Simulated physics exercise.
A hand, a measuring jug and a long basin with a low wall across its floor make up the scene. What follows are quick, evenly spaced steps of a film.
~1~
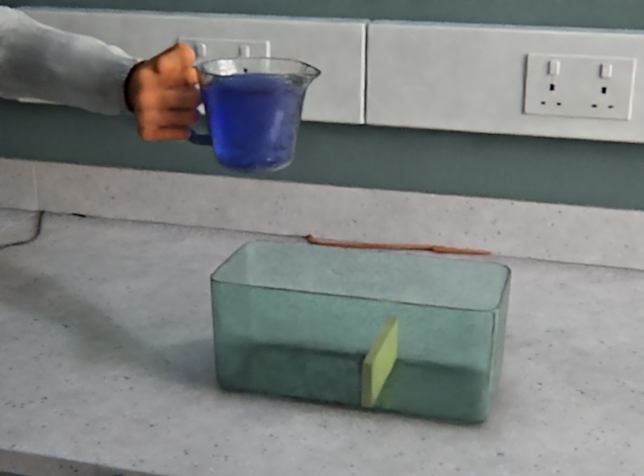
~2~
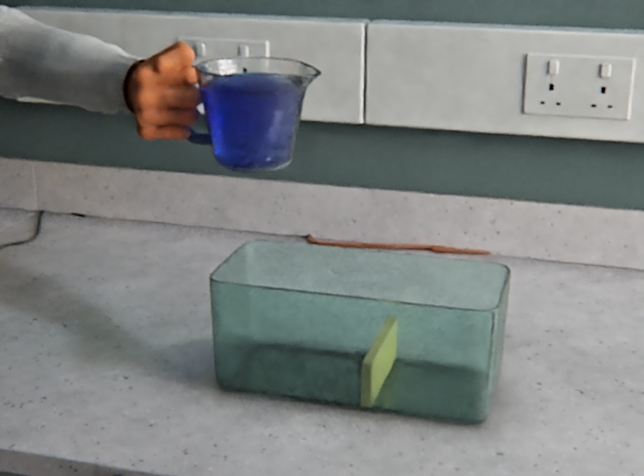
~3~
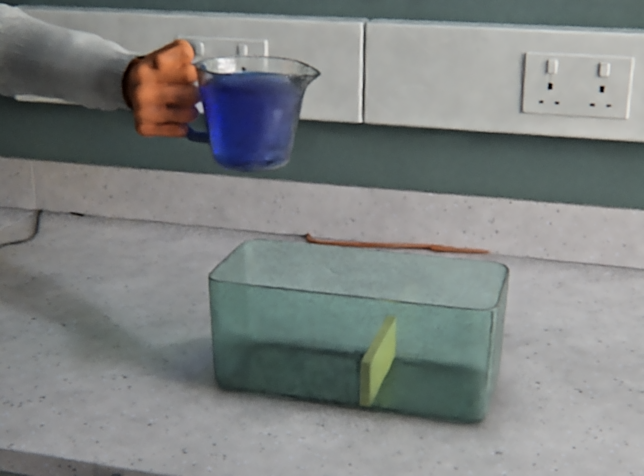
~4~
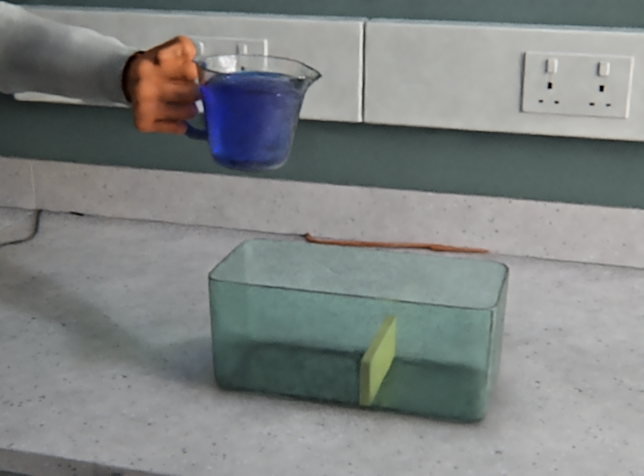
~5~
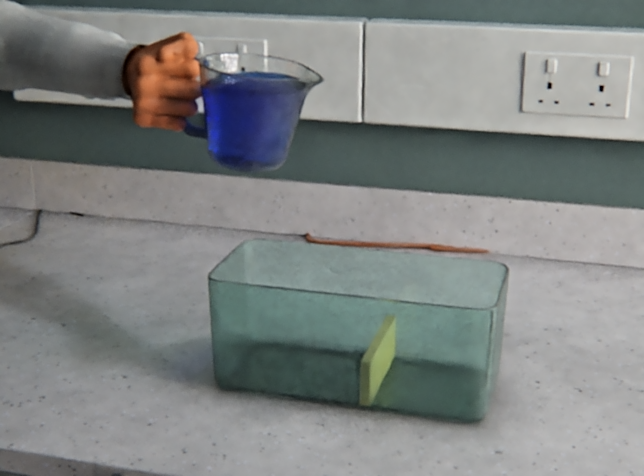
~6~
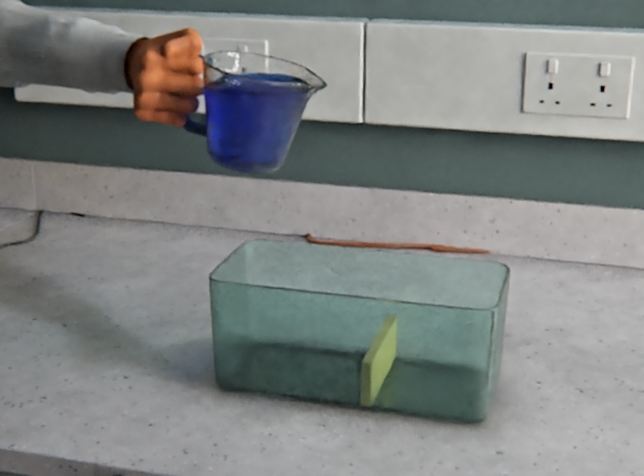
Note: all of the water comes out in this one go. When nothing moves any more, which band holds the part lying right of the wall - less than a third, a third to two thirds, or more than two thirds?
The part right of the wall will probably range from one third to two thirds.
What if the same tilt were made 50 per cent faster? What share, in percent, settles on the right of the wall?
Near 45 in a hundred.
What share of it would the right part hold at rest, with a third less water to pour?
Roughly 25 in a hundred.
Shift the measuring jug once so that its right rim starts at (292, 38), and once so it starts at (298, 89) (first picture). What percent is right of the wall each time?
Near 20 % and 10 %.
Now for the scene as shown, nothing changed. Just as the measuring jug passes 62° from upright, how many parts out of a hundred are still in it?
It works out to close to 70 percent.
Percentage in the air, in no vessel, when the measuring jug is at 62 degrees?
That comes to near 20 percent.
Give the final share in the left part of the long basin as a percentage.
About 45 per cent.
A moment on, the measuring jug is tipped part way and 68 per cent is still to pour, 2 is left of the wall and 9 right of it.
Next, the measuring jug is tipped on its side and 10 per cent is still to pour, 24 is left of the wall and 52 right of it.
Then the measuring jug is tipped right over and 0 per cent is still to pour, 45 is left of the wall and 54 right of it.
Later the measuring jug is tipped right over and 0 per cent is still to pour, 45 is left of the wall and 54 right of it.
In the end 45 per cent lies left of the wall, 54 right of it and 1 outside.
